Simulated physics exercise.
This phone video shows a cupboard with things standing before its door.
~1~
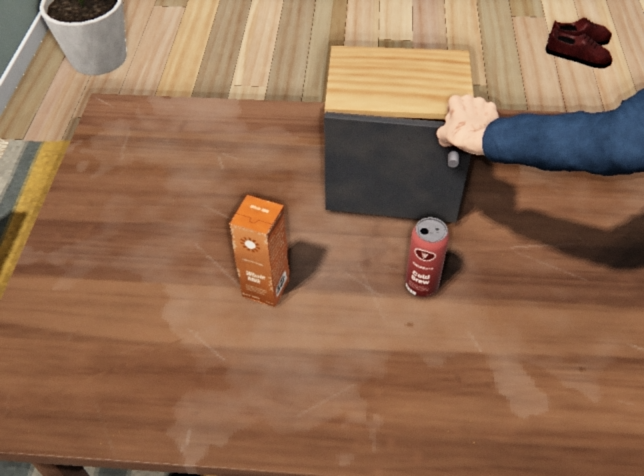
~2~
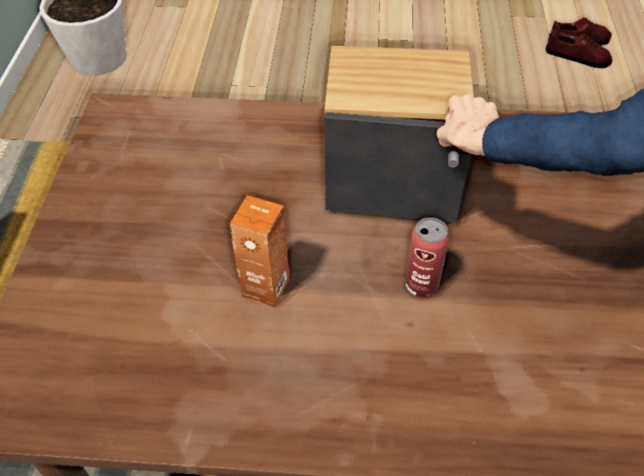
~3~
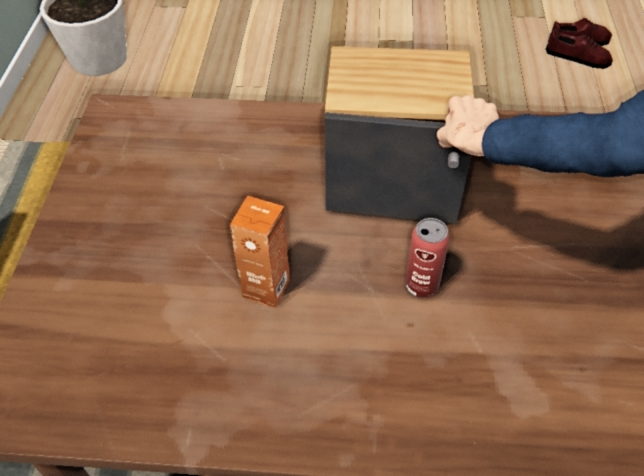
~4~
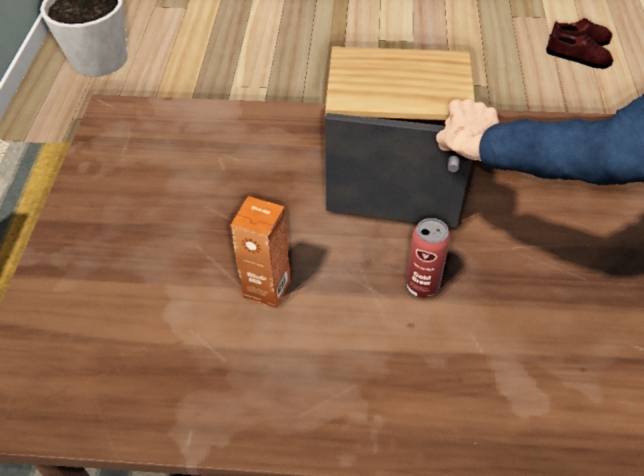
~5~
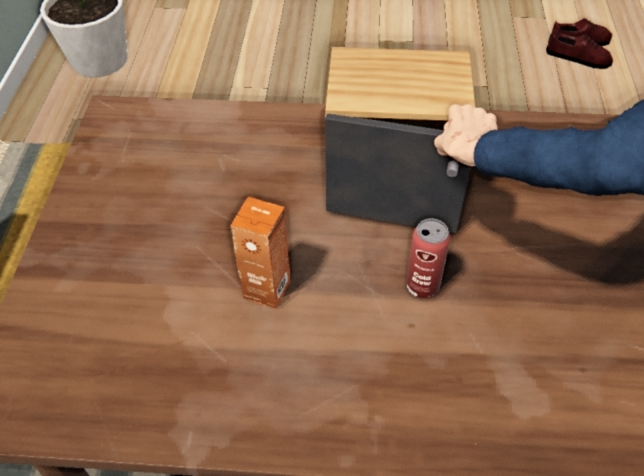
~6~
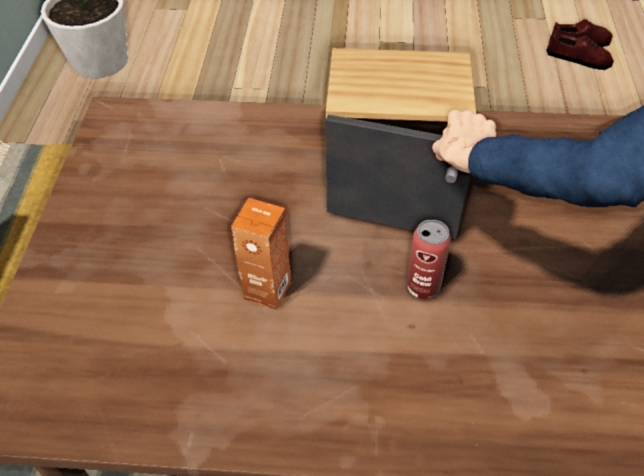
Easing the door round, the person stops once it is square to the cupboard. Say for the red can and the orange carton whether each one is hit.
Here the red can is hit, the orange carton is not hit.
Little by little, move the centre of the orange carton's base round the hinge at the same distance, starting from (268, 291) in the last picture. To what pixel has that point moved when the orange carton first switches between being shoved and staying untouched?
Roughly (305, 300).
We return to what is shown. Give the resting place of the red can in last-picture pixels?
About (356, 315).
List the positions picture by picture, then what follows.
Door 4° open; red can (426, 260); orange carton (262, 254); door (394, 175), in the first picture.
Door 4° open; orange carton (262, 254); door (394, 175), in the second picture.
Door 4° open; red can (427, 260); door (394, 176), in the third picture.
Door 6° open; orange carton (263, 255); door (395, 177), in the fourth picture.
Door 9° open; red can (427, 261); door (394, 181), in the fifth picture.
Door 12° open; red can (428, 262); orange carton (264, 256); door (394, 184), in the sixth picture.
Then, 0.88 s later than the last frame, door 46° open; red can shifted about its own width near (408, 280); orange carton at rest near (264, 256).
Then, 1.24 s later than the last frame, door 60° open; red can shifted well along near (380, 298); orange carton at rest near (264, 256).
Then, 1.48 s later than the last frame, door 69° open; red can shifted well along near (362, 309); orange carton at rest near (264, 256).
When it is over, the red can is pushed along, near (356, 315); the orange carton remains where it is, near (264, 256).
